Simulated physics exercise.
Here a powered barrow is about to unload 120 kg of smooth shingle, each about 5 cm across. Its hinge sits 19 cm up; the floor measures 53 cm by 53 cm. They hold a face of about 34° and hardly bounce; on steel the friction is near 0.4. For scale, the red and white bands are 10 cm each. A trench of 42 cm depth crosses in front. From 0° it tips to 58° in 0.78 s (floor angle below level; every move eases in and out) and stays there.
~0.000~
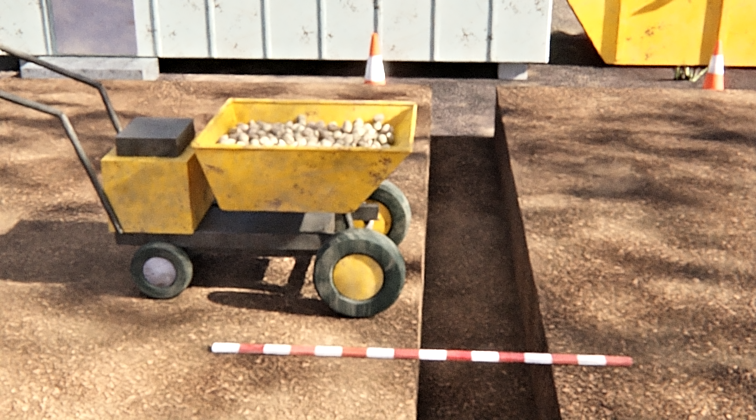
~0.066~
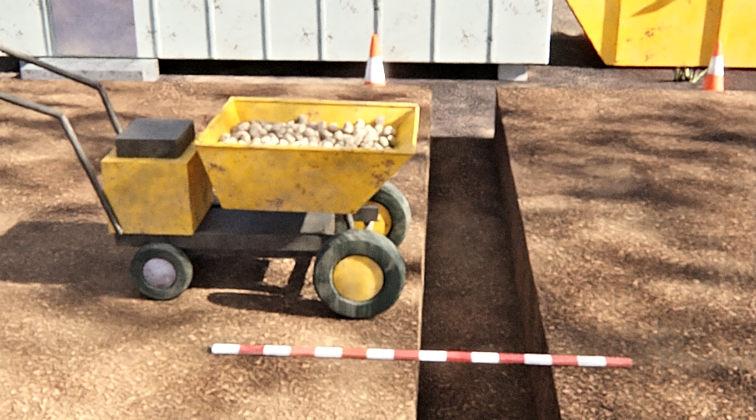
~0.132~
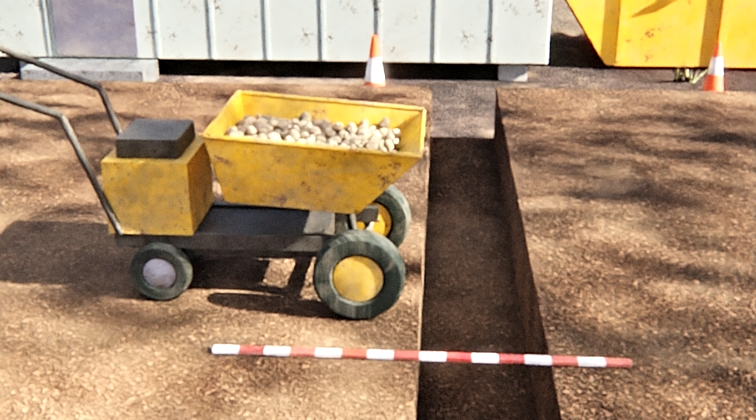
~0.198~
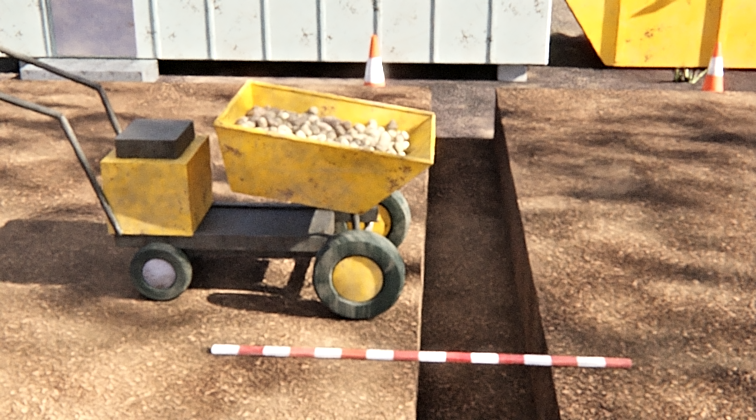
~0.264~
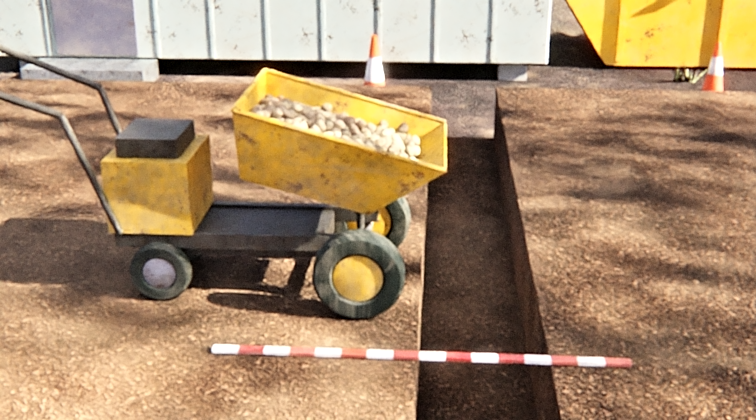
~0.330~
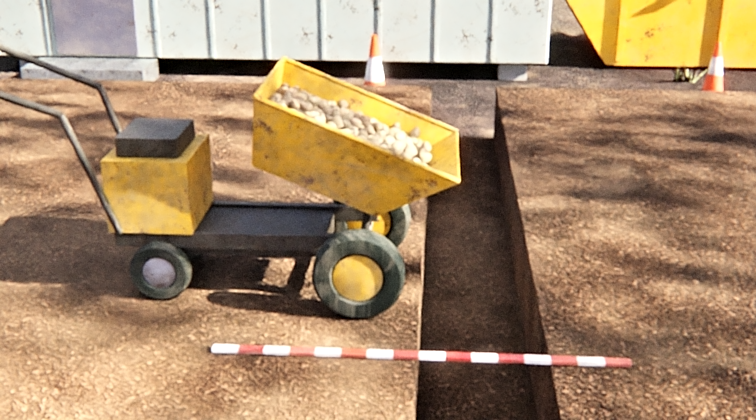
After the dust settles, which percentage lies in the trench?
About 43 per cent.
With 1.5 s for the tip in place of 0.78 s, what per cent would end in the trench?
Then about 50 per cent.
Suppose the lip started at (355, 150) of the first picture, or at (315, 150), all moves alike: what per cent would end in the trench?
First some 80, then 90 per cent.
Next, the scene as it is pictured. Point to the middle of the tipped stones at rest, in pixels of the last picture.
Their middle is at about (547, 285).
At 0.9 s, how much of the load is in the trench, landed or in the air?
Some 10 per cent.
After 0.6 s the floor is at 49°; 100 % in the tray; the foremost stones are at (472, 205).
After 0.9 s the floor is at 58°; 83 % in the tray, 11 % in the trench, 6 % past the trench; the foremost stones are at (567, 281).
After 1.2 s the floor is at 58°; 41 % in the tray, 14 % in the trench, 45 % past the trench; the foremost stones are at (687, 289).
After 3.2 s the floor is at 58°; 9 % in the tray, 43 % in the trench, 48 % past the trench; the foremost stones are past the picture's edge.
